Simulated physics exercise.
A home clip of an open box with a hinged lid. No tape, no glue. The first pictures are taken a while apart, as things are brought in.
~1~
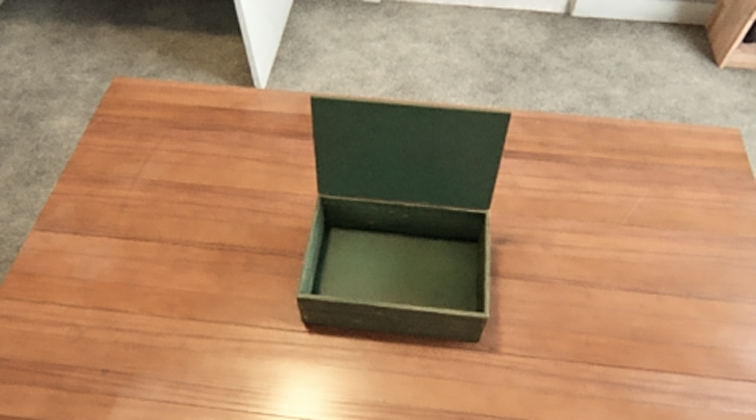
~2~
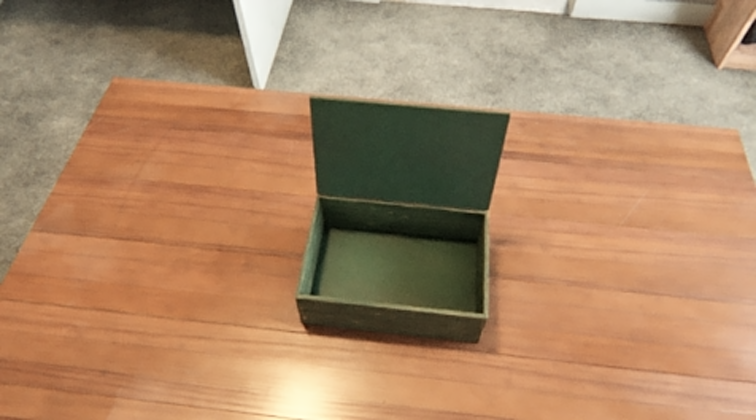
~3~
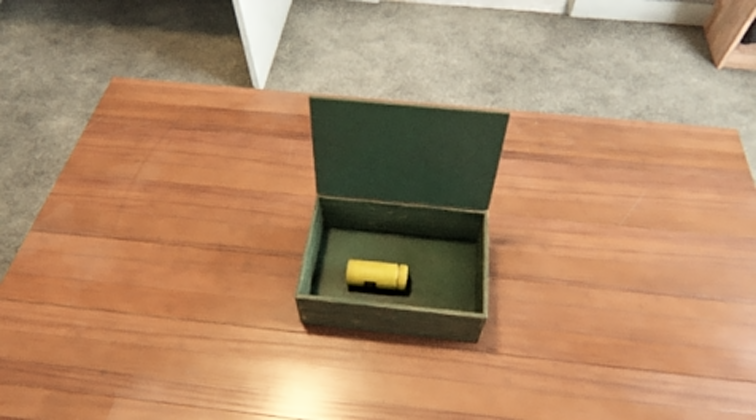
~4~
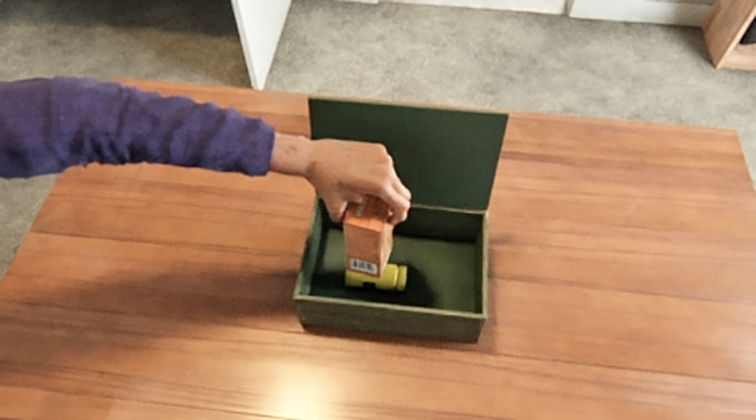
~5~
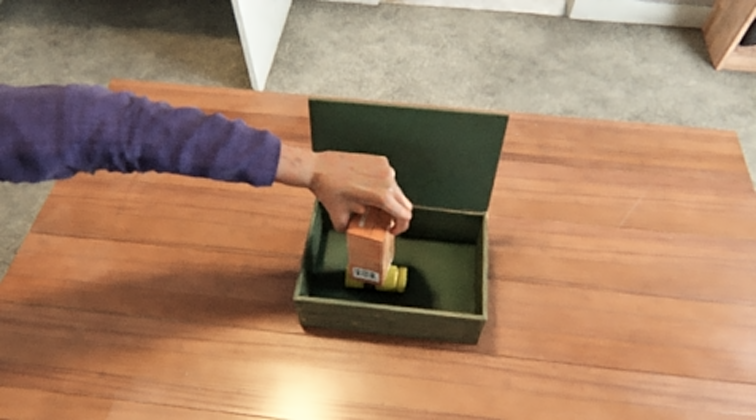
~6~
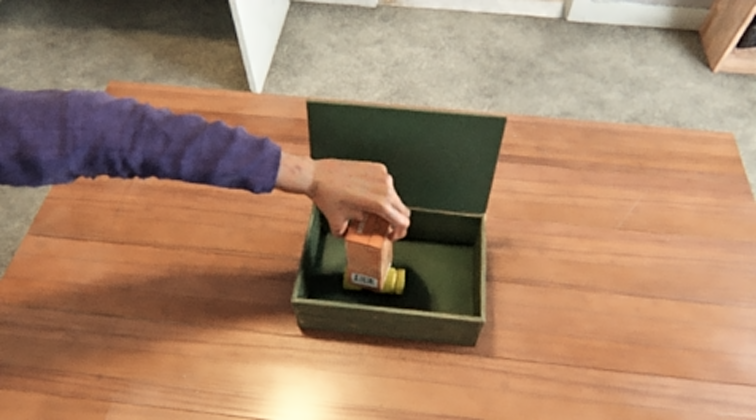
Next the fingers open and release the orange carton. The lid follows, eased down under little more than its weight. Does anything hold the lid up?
Outcome: The lid is held up.
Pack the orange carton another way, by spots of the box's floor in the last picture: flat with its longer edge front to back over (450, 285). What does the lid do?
Then it shuts flat.
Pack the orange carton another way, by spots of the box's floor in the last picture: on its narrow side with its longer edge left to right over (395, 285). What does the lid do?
Then it shuts flat.
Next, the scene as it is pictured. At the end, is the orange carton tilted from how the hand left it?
It ends up tilted.
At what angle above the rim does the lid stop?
Some 70° above the rim.
Then, 1.00 s later than the last frame, lid starting down; orange carton tilted by 4° near (371, 248).
Then, 1.30 s later than the last frame, lid 83° above the rim; orange carton tilted by 23° near (374, 234).
Then, 1.90 s later than the last frame, lid 73° above the rim; orange carton tilted by 29° near (374, 241).
When it is over, lid 69° above the rim; left askew, orange carton; yellow shaker as before. End places, in pixels of the last picture, orange carton near (373, 244).
